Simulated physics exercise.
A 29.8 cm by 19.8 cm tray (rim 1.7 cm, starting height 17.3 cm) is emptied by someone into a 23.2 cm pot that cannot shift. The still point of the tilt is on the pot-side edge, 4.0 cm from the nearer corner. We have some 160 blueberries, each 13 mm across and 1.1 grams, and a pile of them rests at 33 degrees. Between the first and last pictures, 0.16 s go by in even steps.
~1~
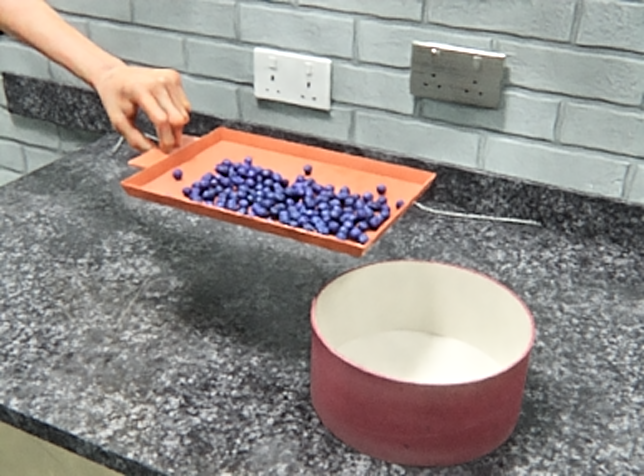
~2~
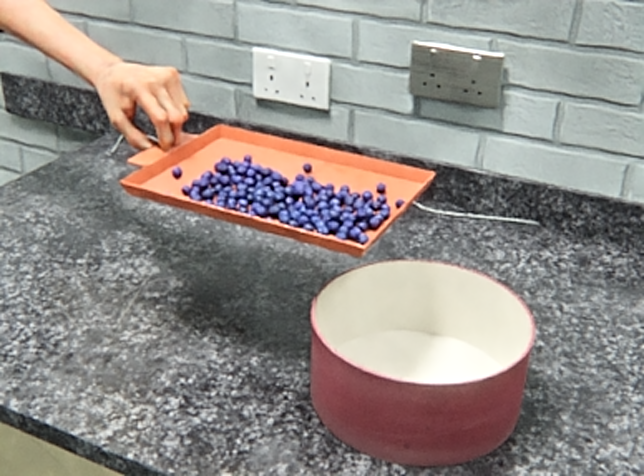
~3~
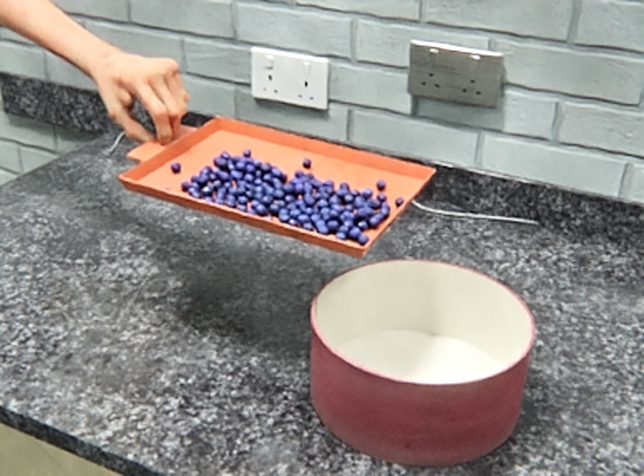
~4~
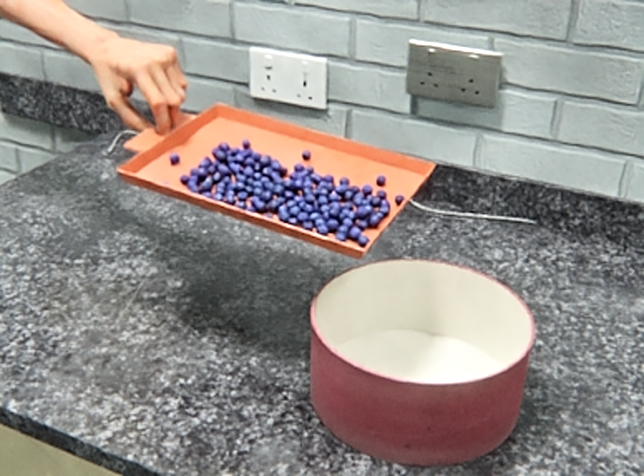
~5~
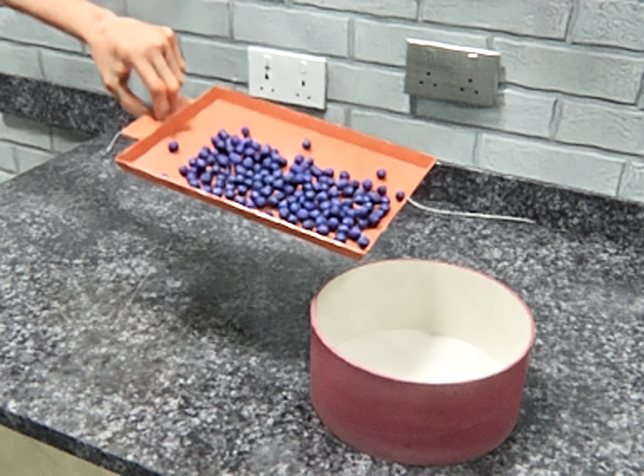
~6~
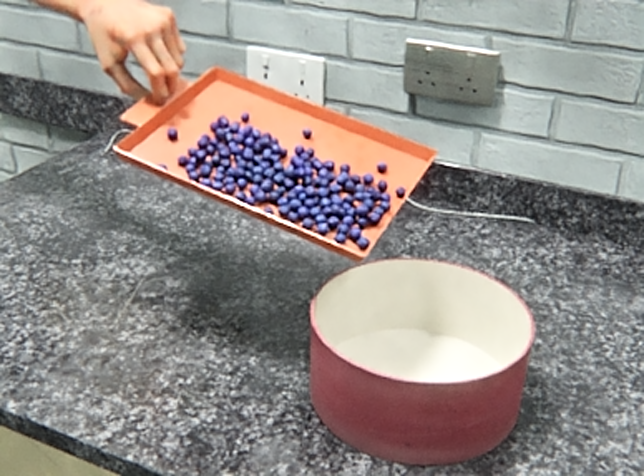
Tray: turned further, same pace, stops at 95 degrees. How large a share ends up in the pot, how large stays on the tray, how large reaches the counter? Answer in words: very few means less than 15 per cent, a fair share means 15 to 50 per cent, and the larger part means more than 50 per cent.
Pot: The larger part. Tray: Very few. Counter: A fair share.
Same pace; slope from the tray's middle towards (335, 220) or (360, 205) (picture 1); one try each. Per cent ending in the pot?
100 and 70 %.
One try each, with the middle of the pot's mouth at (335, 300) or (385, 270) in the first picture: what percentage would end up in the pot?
First try around 95 %, second around 30 %.
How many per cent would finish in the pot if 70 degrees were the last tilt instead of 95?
In that case some 70 per cent.
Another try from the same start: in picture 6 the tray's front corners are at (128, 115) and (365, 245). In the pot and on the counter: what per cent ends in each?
Pot: 95, counter: 5.
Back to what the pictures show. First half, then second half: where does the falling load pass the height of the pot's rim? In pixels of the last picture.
(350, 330) first, (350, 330) later, roughly.
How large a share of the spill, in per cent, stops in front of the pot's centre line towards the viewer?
Share: Some 100 %.
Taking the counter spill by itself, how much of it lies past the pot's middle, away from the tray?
Around 20 in a hundred.
Then, 0.24 s after the last picture, tilt 56 degrees; the tray holds 100 %, the pot 0 %.
Then, 0.40 s after the last picture, tilt 82 degrees; the tray holds 90 %, the pot 5 %.
Then, 0.69 s after the last picture, tilt 95 degrees; the tray holds 0 %, the pot 75 %.
In the end, pot 75 %, tray 0 %, counter 25 %.
